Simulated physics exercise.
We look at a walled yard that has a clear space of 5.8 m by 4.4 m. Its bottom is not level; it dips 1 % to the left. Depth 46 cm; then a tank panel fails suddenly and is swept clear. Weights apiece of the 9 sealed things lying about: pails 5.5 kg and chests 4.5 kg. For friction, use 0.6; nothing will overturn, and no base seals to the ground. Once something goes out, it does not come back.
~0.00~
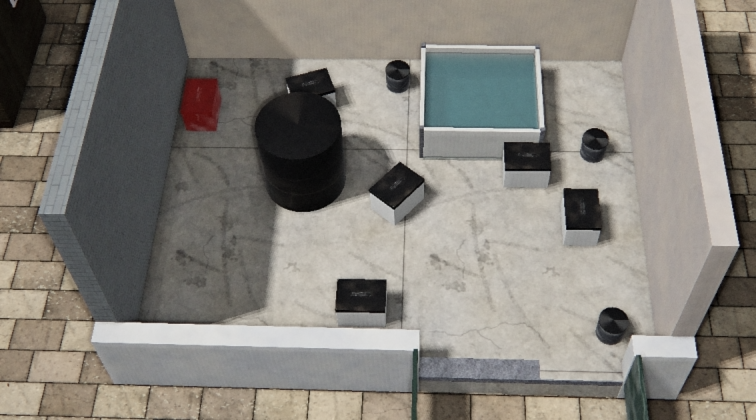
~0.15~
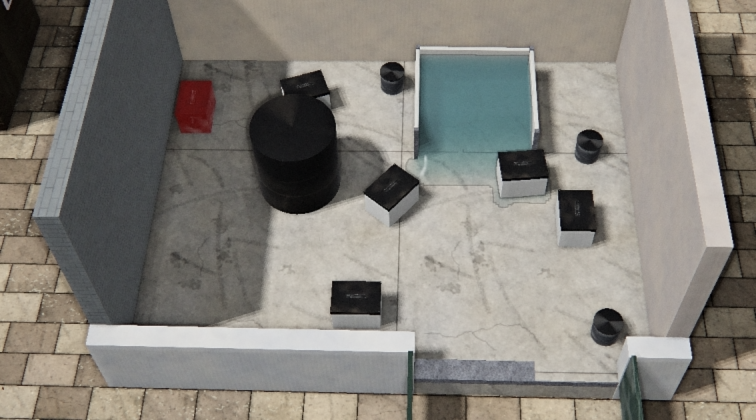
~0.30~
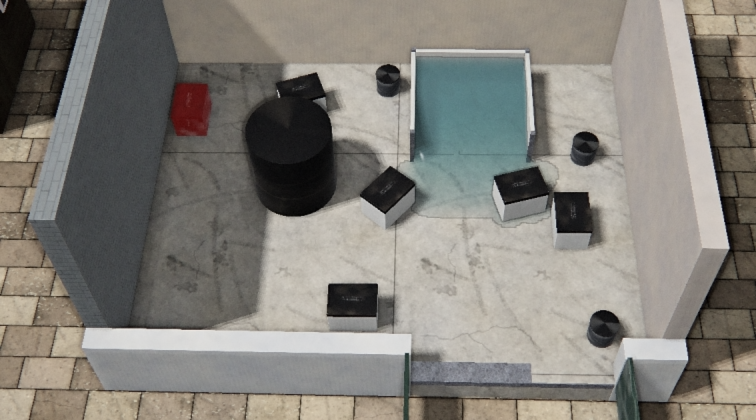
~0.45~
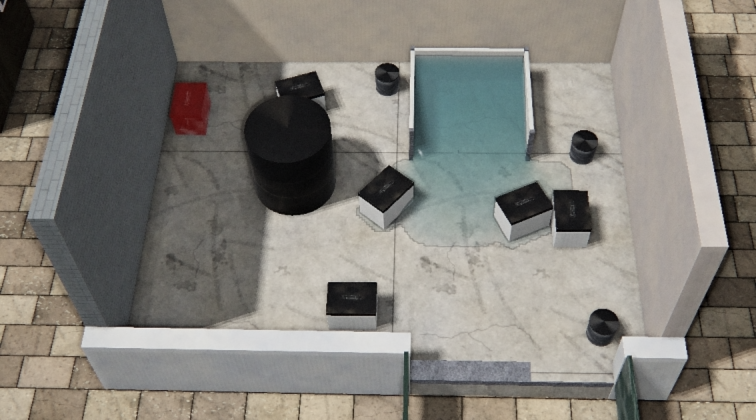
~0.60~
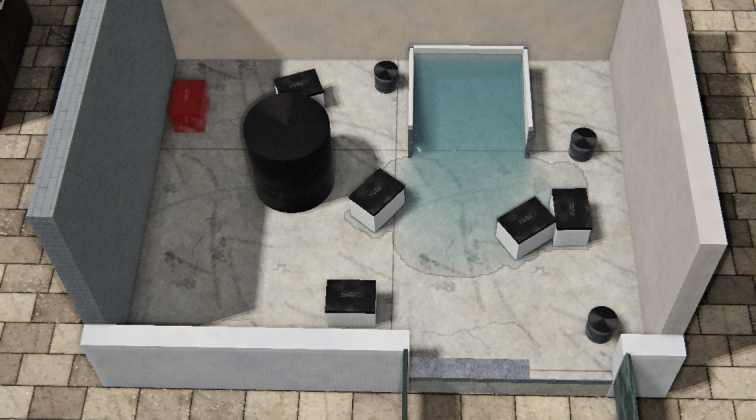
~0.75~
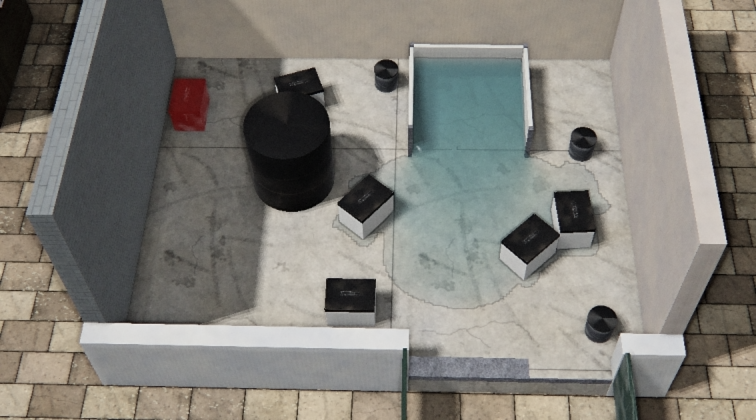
To begin with, blue water fills a white-walled tank in a yard scattered with black-topped boxes and dark pails. The tank's front panel disappears and water spreads forward across the floor, pushing the nearest box toward the viewer, then nudging the middle box left, while the large dark cylinder stays put.
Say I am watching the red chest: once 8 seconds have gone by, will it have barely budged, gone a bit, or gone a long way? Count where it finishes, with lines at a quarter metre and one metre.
The move is medium.
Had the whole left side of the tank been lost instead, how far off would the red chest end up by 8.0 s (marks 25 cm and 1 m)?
Outcome for the red chest: It is borne far off.
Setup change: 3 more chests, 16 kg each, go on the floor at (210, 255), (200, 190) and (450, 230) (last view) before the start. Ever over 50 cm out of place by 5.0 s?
Order as asked - not as far, not as far, farther.
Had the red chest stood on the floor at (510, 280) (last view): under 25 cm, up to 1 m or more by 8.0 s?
It goes a long way.
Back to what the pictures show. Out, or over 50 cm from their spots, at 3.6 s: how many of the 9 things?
Tally at that time: 5.
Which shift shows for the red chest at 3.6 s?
Around 0 cm from the start by that time.
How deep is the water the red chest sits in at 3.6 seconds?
About 0 cm.
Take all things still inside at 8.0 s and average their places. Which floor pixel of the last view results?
Roughly at (342, 137).
After 1.6 s the red chest is near (187, 95), 0.0 m from its start, aground; 0 of 9 are out; 1 afloat.
After 3.6 s the red chest is near (187, 95), 0.0 m from its start, aground; 2 of 9 are out; 3 afloat.
After 5.6 s the red chest is near (190, 90), 0.1 m from its start, aground; 2 of 9 are out; 3 afloat.
After 8.0 s the red chest is near (215, 52), 0.8 m from its start, afloat; 2 of 9 are out; 3 afloat.
